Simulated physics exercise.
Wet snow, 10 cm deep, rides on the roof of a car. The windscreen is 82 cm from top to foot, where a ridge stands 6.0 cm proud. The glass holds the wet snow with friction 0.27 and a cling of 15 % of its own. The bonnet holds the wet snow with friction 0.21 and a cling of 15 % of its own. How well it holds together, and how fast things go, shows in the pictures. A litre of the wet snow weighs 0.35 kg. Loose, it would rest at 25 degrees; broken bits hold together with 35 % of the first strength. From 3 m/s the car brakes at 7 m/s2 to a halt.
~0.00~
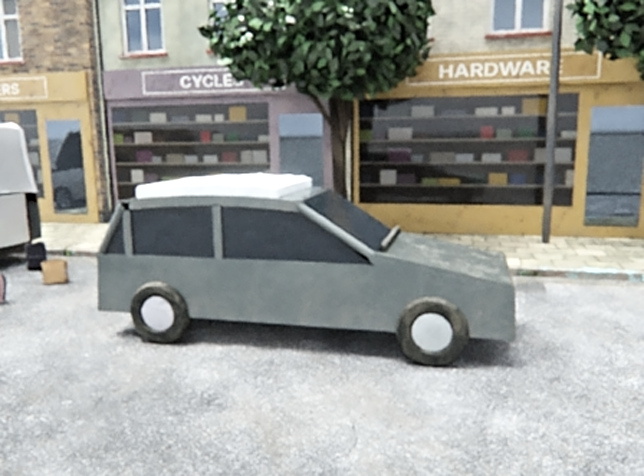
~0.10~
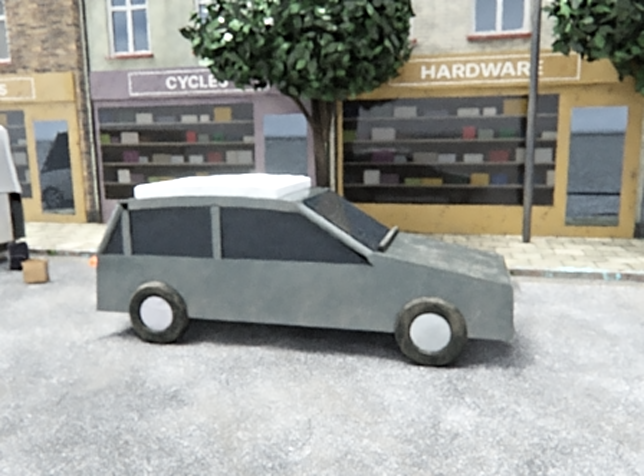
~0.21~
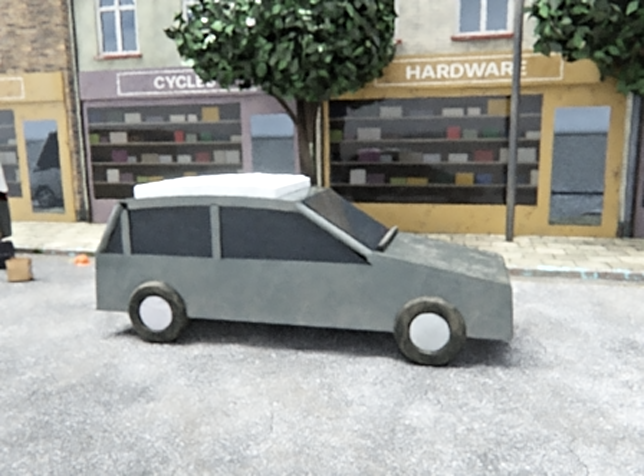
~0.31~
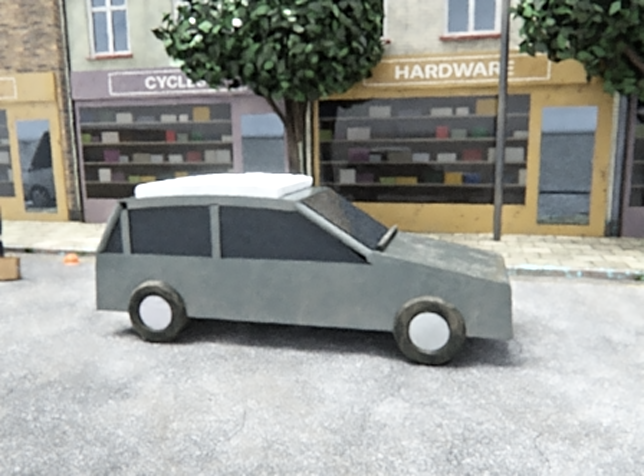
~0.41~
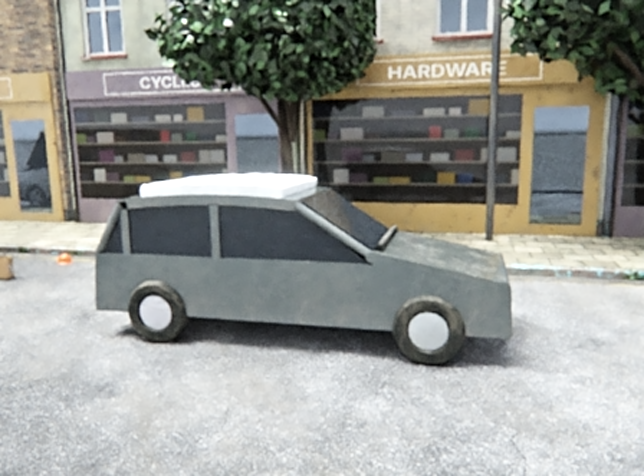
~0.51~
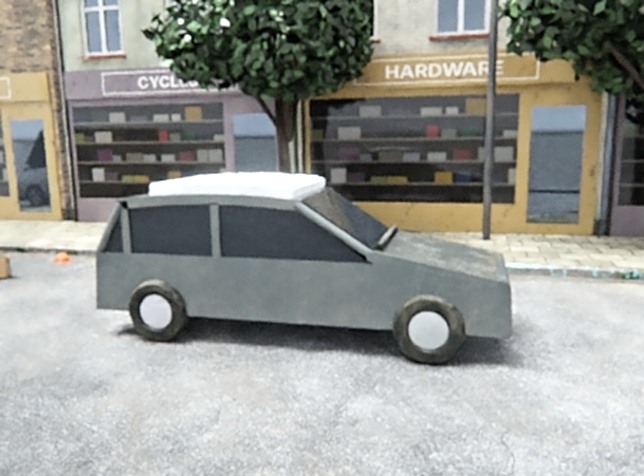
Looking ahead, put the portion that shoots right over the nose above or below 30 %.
Expect below 30 %.
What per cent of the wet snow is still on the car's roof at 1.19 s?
About 80 %.
By 0.83 s, 85 % of the snow is on the roof, 15 % on the glass, none on the bonnet and none has gone off the nose.
By 1.19 s, 81 % of the snow is on the roof, 15 % on the glass, 4 % on the bonnet and none has gone off the nose.
By 1.56 s, 81 % of the snow is on the roof, 12 % on the glass, 7 % on the bonnet and none has gone off the nose.
By 1.93 s, 81 % of the snow is on the roof, 12 % on the glass, 7 % on the bonnet and none has gone off the nose.
By 2.10 s, at the end, 81 % of the snow is on the roof, 12 % on the glass, 7 % on the bonnet and none has gone off the nose.
